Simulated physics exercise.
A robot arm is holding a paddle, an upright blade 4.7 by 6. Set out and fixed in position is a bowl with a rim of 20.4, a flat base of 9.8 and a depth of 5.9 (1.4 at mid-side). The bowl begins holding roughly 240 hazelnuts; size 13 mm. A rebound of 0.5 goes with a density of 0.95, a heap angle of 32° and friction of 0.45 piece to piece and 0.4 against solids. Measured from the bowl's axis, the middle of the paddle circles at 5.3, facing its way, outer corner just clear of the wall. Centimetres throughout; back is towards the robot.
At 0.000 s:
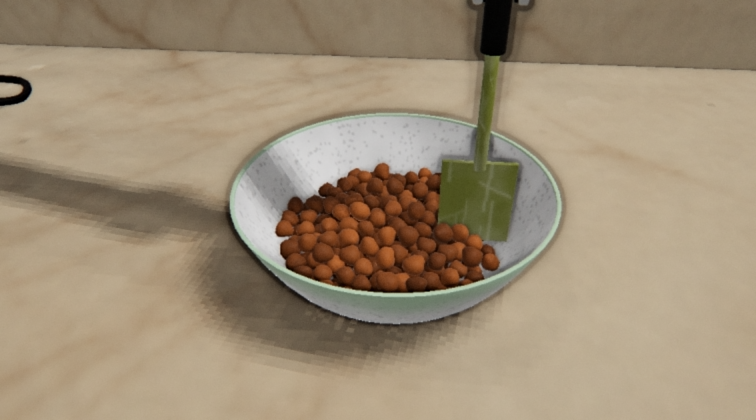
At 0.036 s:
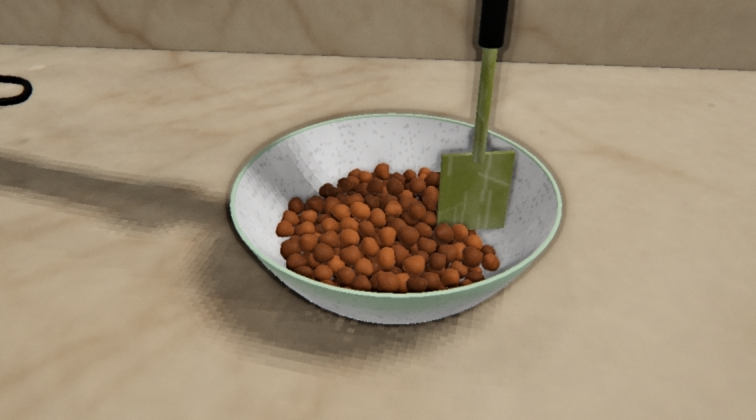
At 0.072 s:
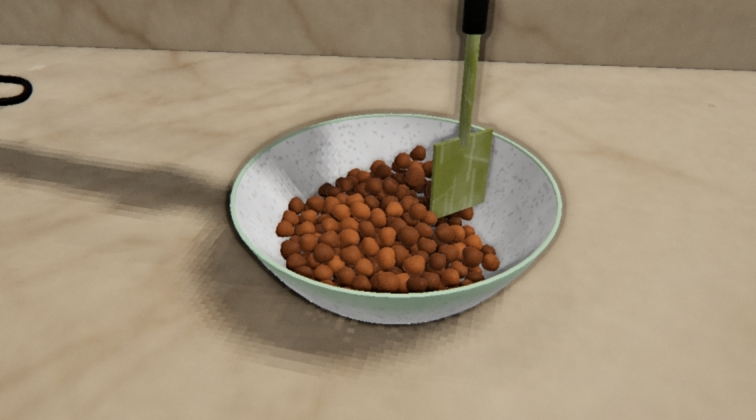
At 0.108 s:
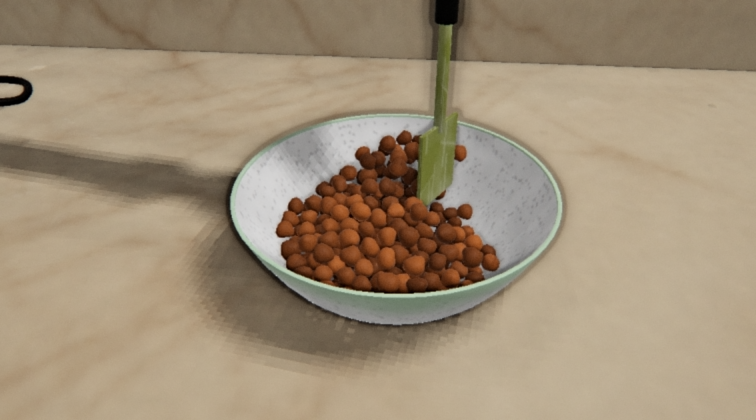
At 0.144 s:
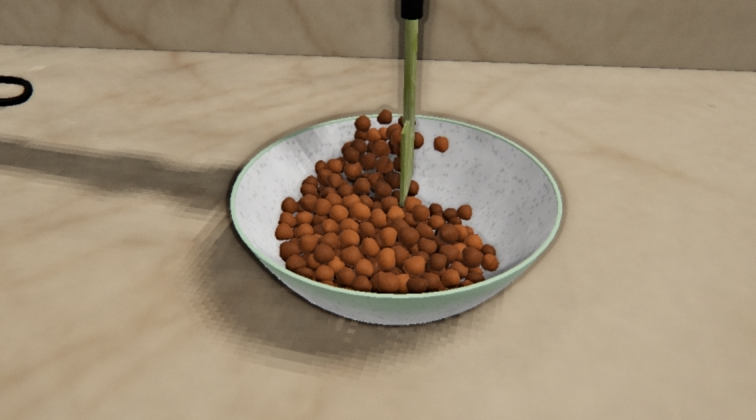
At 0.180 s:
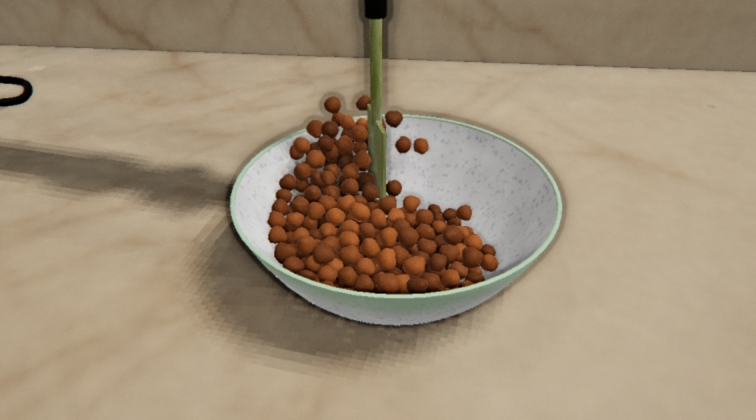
A black-handled paddle with a flat green blade stands upright at the right side of a speckled white bowl with a pale green rim, on a beige marbled counter seen from slightly above. Reddish-brown hazelnuts lie heaped in the bowl. The paddle sweeps leftward along the back, turning edge-on, and pushes nuts up into a mound at the back left, several rising above the rim, while the view stays still.
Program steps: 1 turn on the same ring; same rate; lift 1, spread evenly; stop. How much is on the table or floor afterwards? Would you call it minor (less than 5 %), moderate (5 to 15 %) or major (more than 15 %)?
I would call it major.
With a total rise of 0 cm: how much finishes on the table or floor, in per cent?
Roughly 20 per cent.
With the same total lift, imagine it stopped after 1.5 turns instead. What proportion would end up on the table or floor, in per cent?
About 25 per cent.
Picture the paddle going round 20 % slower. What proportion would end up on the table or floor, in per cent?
Estimated share: Near 10 %.
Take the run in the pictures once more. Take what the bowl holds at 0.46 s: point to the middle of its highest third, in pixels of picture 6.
It is centred roughly at (471, 259).
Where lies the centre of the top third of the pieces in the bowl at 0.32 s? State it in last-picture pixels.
Upper-third centre: Approx. (310, 243) px.
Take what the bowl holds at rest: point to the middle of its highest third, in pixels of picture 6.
(444, 212).
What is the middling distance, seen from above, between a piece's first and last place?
My guess is close to 7 centimetres.
After 0.32 s, 204° round, highest piece 9 above the table; 228 in the bowl, 3 on the table or floor, 13 in flight or on the tool.
After 0.46 s, 299° round, highest piece 9 above the table; 206 in the bowl, 26 on the table or floor, 12 in flight or on the tool.
After 0.73 s, 0° round, highest piece 5 above the table; 189 in the bowl, 54 on the table or floor, 1 in flight or on the tool.
After 1.43 s, 0° round, highest piece 5 above the table; 189 in the bowl, 55 on the table or floor.
In the end, 189 in the bowl, 55 on the table or floor. That is 23 % on the table or floor.
